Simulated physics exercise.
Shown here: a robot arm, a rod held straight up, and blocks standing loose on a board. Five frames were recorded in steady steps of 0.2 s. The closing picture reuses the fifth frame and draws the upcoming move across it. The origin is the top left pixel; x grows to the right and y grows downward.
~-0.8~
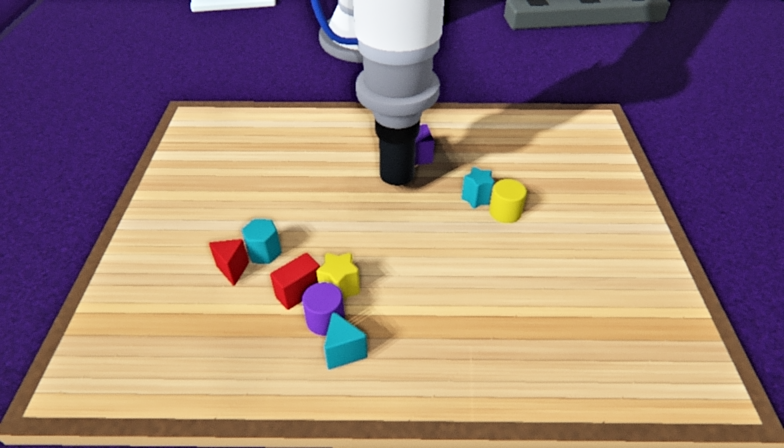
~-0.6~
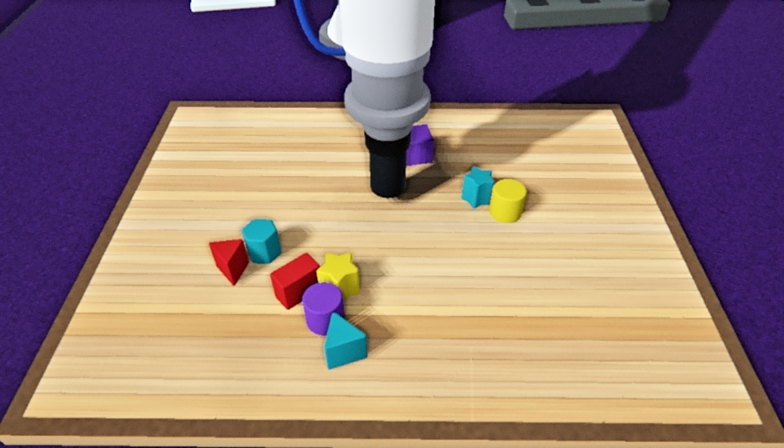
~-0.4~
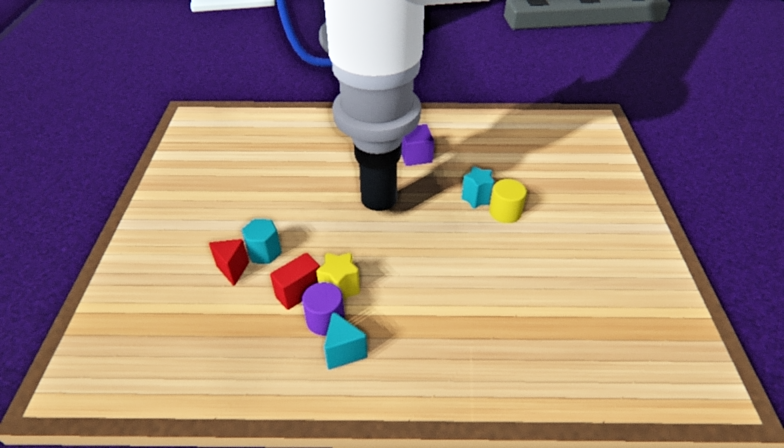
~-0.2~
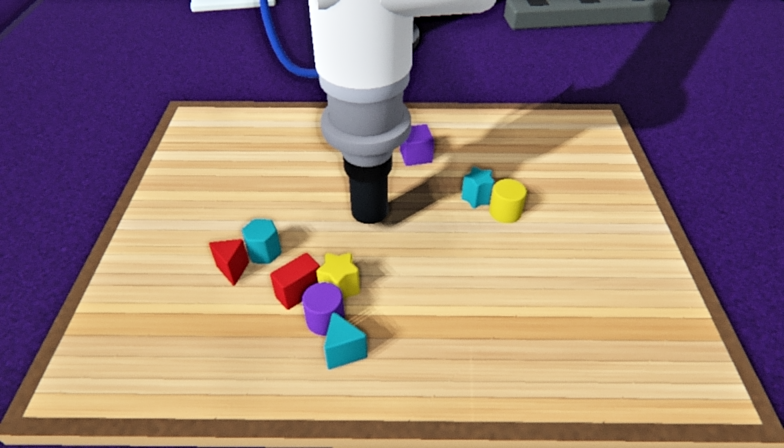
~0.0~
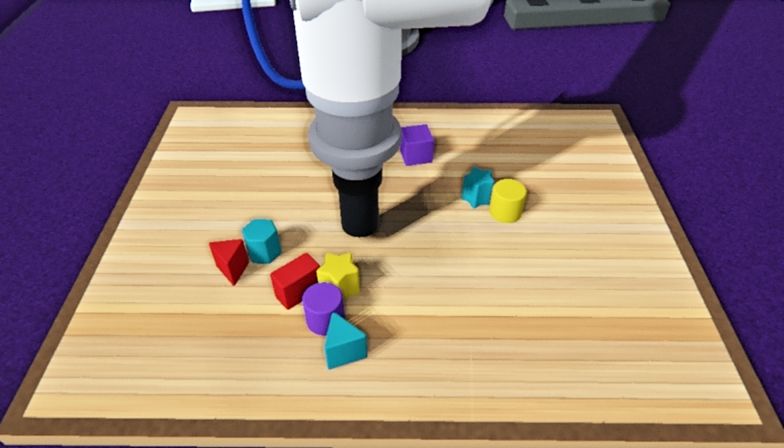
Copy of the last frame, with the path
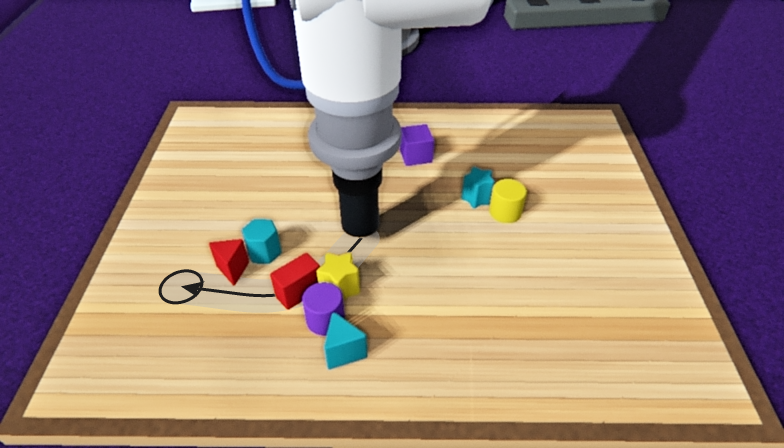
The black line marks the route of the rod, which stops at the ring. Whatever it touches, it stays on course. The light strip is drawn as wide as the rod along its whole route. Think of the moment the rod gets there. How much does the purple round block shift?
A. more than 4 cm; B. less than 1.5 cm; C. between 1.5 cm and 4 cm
I'll go with C - between 1.5 cm and 4 cm.
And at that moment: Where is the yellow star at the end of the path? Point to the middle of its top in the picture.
At roughly (318, 288).
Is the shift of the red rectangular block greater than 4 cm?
In short: Yes.
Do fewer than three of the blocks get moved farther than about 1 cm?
It seems not.
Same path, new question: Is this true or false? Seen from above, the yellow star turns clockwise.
That claim is false.
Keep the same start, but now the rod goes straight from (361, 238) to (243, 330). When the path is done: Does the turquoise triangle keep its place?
No, that is not what happens.
Drawn move, from (361, 238) over (319, 280) and (250, 295) to (181, 286).
The first path, step by step. One third of the way, rod (316, 267); red rectangular block (277, 281); purple round block (316, 313); yellow star (327, 284), turned 25° anticlockwise.
Two thirds of the way, rod (245, 281); red rectangular block (227, 308), turned 40° anticlockwise; purple round block (314, 320); yellow star (318, 288), turned 45° anticlockwise.
At the end, rod (175, 273); red triangle (211, 243), turned 85° clockwise; red rectangular block (226, 308), turned 40° anticlockwise; purple round block (314, 320); yellow star (318, 288), turned 45° anticlockwise.
